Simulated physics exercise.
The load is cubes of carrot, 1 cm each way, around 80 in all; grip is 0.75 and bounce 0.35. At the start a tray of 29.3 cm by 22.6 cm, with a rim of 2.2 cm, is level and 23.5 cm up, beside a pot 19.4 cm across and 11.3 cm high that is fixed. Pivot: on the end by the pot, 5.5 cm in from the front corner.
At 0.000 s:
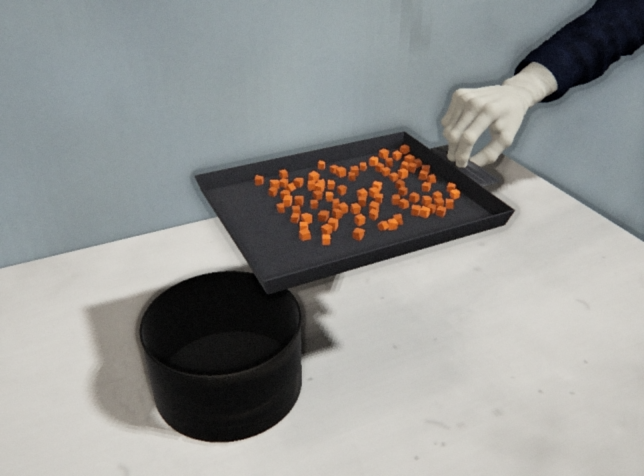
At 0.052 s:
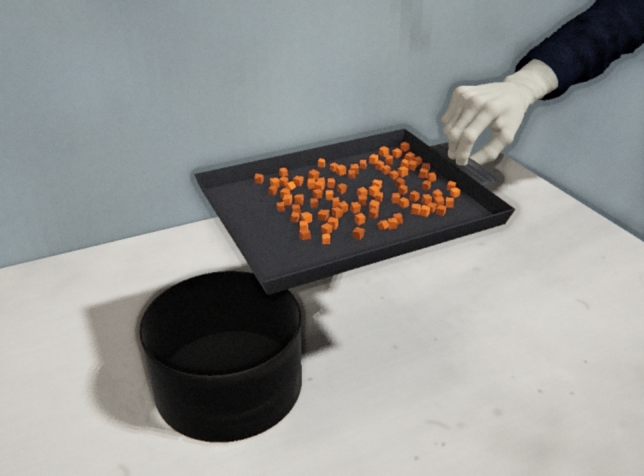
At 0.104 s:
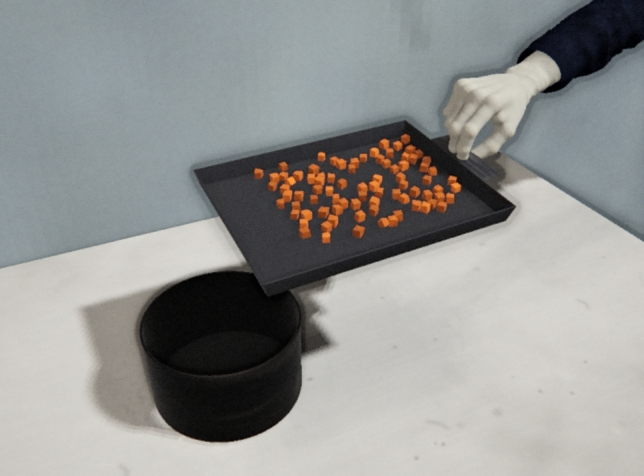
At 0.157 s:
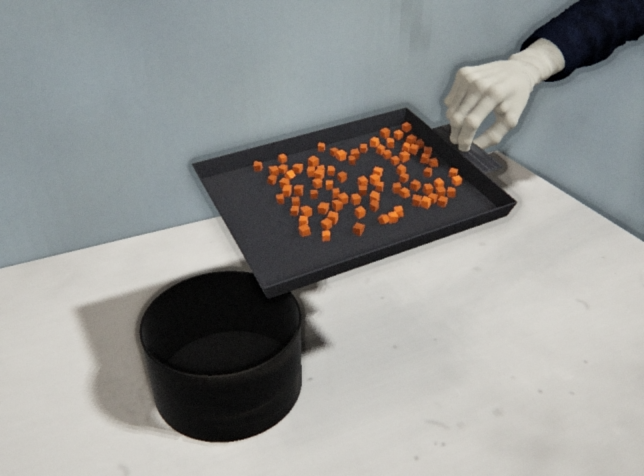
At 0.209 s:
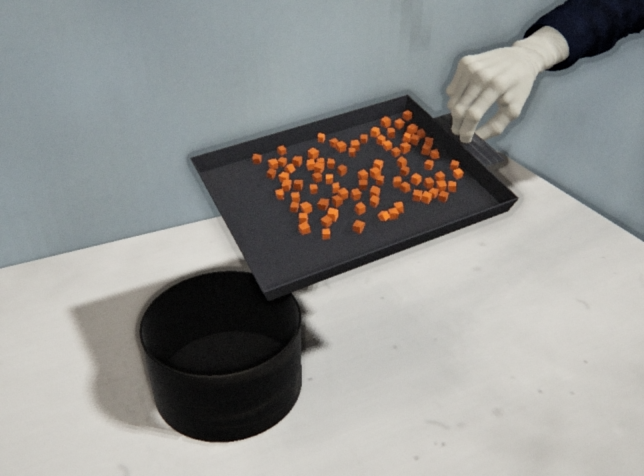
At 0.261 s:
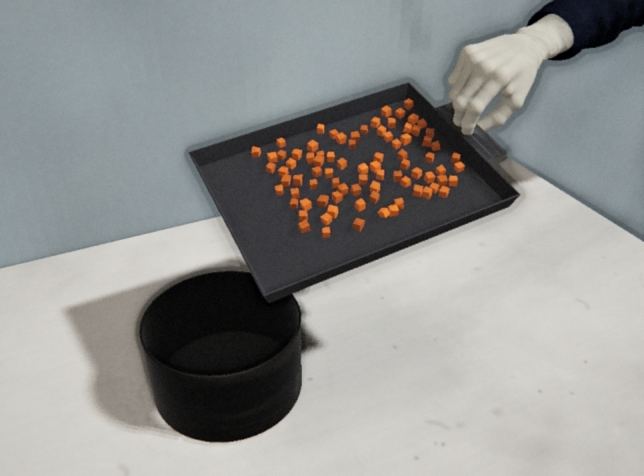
On a pale counter against a grey-blue wall, a white-gloved hand held a dark tray of small orange cubes beside a black pot, then gradually raised its far side, tilting it slightly.
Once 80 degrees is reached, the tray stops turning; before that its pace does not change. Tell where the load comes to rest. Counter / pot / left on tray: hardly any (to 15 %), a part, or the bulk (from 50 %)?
Counter = the bulk, pot = hardly any, tray = a part.
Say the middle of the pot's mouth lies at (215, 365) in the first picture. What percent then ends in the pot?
The share would be some 25 per cent.
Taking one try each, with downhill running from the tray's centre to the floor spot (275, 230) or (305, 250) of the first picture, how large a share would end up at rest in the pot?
Around 25 % for the first direction, around 0 % for the second.
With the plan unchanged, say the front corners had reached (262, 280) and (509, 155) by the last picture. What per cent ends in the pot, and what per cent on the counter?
Split: Pot = 25, counter = 40.
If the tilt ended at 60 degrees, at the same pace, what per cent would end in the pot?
You'd end up with some 0 % in the pot.
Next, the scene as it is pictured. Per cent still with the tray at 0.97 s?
About 60% of the load.
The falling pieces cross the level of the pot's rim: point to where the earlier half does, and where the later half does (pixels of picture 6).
Around (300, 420), then around (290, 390).
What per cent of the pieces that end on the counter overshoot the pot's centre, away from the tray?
I'd put it at close to 60 per cent.
After 0.69 s, tilt 46 degrees; the tray holds 100 %, the pot 0 %.
Then, at 0.97 s, tilt 67 degrees; the tray holds 60 %, the pot 0 %.
After 1.36 s, tilt 80 degrees; the tray holds 35 %, the pot 0 %.
At rest (2.7 s), counter 75 %, pot 0 %, tray 25 %.
